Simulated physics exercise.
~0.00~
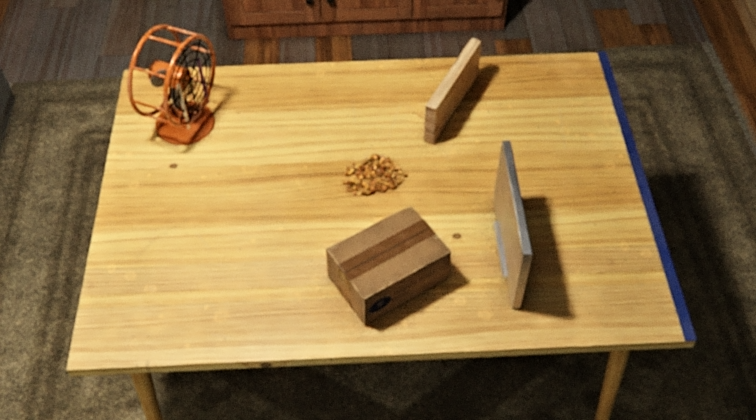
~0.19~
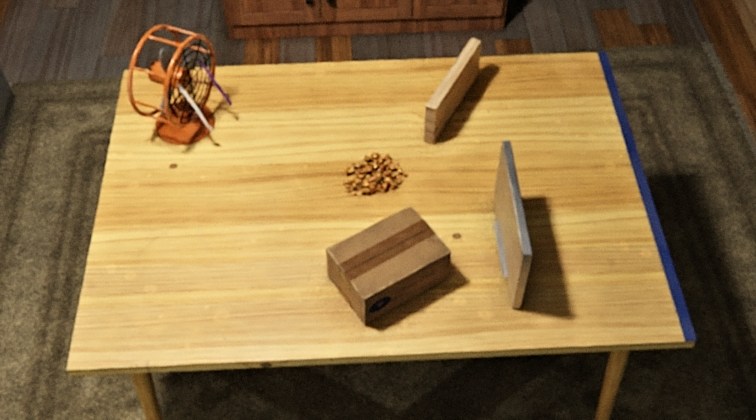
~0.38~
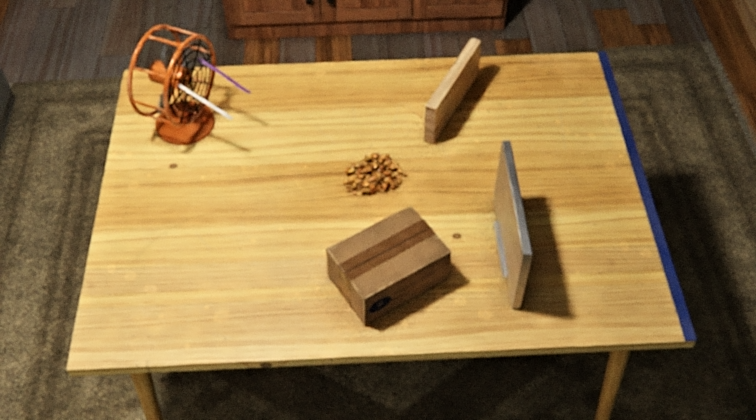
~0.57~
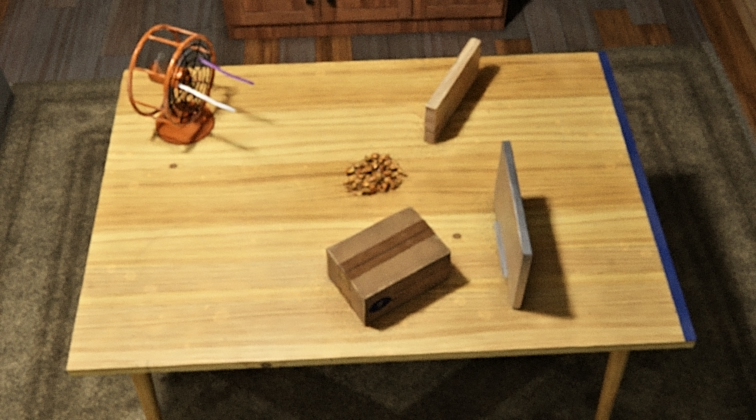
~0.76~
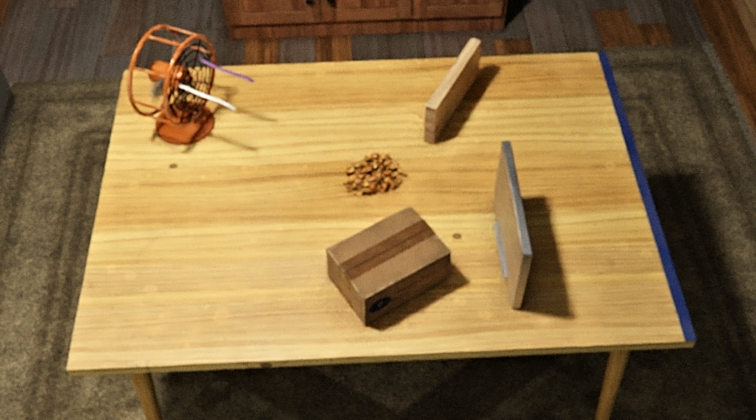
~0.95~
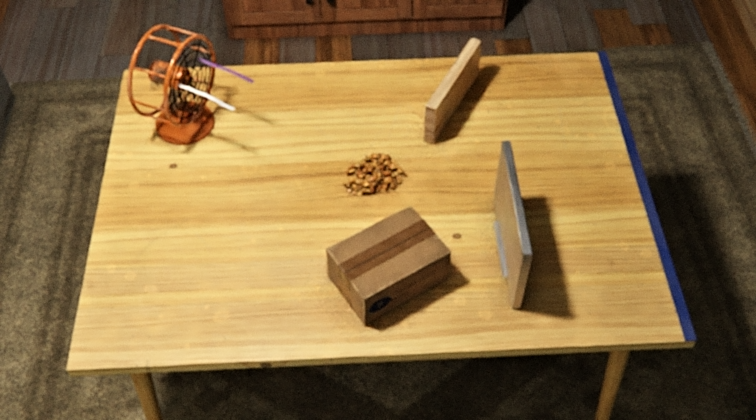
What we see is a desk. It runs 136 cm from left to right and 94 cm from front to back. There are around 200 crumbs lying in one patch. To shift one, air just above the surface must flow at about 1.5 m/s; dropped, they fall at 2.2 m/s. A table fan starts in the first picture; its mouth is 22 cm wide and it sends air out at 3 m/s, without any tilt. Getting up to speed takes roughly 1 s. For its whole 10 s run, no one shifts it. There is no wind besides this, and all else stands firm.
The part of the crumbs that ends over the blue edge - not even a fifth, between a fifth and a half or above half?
Over one half.
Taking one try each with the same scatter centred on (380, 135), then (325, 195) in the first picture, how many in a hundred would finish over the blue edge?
In that order: 5 %, 4 %.
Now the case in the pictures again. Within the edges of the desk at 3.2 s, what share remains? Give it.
Some 70 per cent at that time.
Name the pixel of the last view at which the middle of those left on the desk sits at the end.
The middle sits near pixel (466, 208).
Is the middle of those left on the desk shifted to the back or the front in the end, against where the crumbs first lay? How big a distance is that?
Direction: Frontward; shift: About 10 cm.
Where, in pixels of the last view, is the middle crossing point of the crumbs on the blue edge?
At roughly pixel (630, 129).
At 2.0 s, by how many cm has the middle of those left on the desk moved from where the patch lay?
About 10 cm.
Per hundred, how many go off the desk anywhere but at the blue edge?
The figure is near 10 %.
After 2.0 s, 100 % are on the move or not yet settled, 2 % are over the blue edge; the middle of those still in play is near (421, 184).
After 3.2 s, 79 % are on the move or not yet settled, 24 % are over the blue edge; the middle of those still in play is near (457, 193).
After 5.5 s, 43 % are on the move or not yet settled, 50 % are over the blue edge; the middle of those still in play is near (464, 204).
After 10.0 s, at the end, 60 % are over the blue edge; the middle of those still in play is near (466, 208).
